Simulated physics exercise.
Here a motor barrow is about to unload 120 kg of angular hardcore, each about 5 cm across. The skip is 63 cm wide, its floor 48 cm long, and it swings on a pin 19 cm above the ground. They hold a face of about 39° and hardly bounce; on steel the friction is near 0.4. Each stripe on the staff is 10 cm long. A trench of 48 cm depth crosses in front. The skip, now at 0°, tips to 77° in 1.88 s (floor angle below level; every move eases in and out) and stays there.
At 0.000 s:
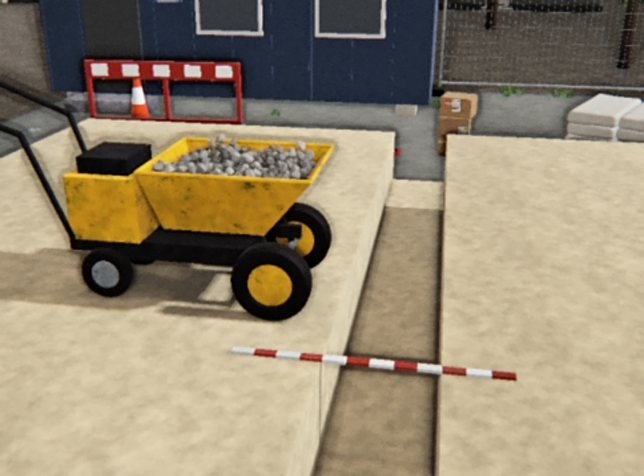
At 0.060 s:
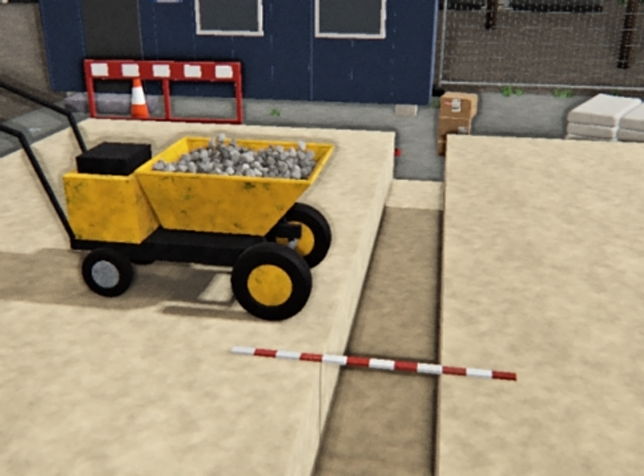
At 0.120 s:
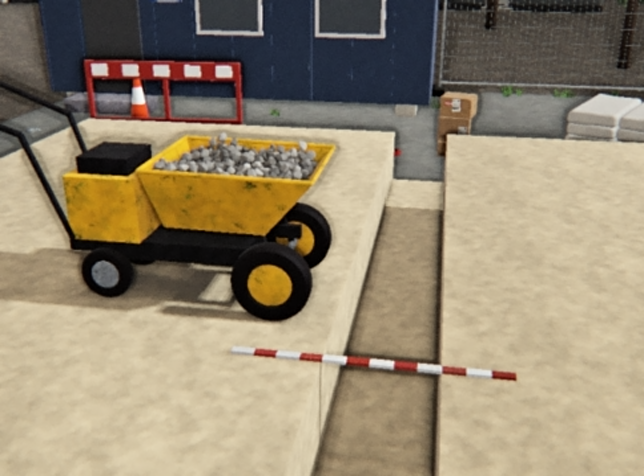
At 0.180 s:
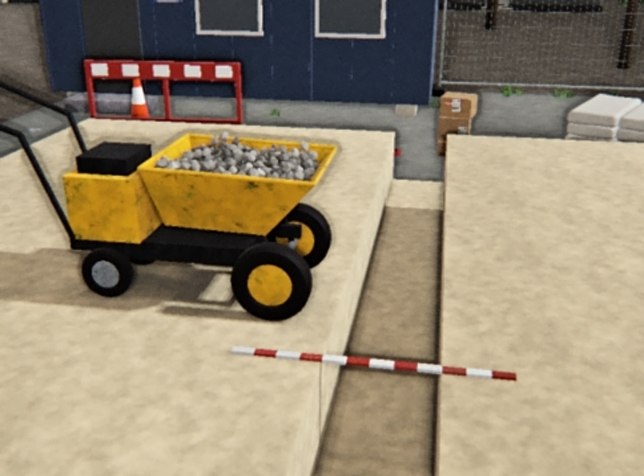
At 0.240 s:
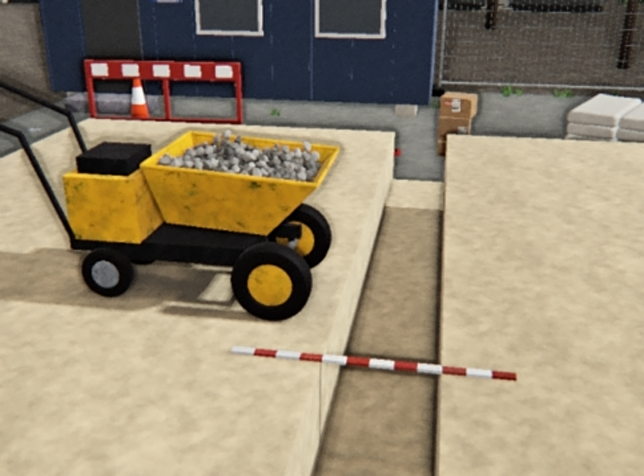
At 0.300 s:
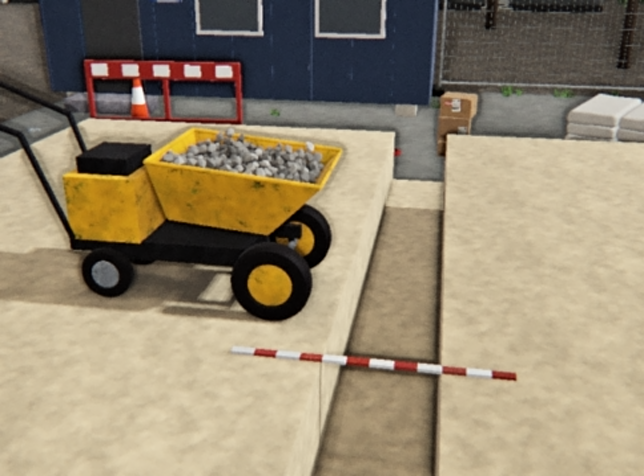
The clip shows a yellow motor barrow loaded with grey stones standing left of a trench, behind a red-and-white striped staff; its skip gradually tilts slightly toward the right, and the stones shift a little while the wheels stay still.
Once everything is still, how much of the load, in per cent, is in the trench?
Close to 95 in a hundred.
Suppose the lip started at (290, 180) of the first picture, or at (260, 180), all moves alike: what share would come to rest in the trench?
Near 100 per cent from the first place, 100 from the second.
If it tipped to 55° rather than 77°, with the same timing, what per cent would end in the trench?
In that case some 15 per cent.
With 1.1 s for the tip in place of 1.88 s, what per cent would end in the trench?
Then about 90 per cent.
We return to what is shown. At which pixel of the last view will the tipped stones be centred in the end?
Their middle is at about (410, 372).
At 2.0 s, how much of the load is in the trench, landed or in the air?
About 50 per cent by then.
After 1.4 s the floor is at 65°; 98 % in the skip, 2 % in the trench; the foremost stones are at (406, 262).
After 2.0 s the floor is at 77°; 44 % in the skip, 52 % in the trench, 4 % past the trench; the foremost stones are at (494, 303).
After 2.3 s the floor is at 77°; 16 % in the skip, 79 % in the trench, 5 % past the trench; the foremost stones are at (523, 298).
After 4.3 s the floor is at 77°; 0 % in the skip, 95 % in the trench, 5 % past the trench; the foremost stones are at (525, 298).
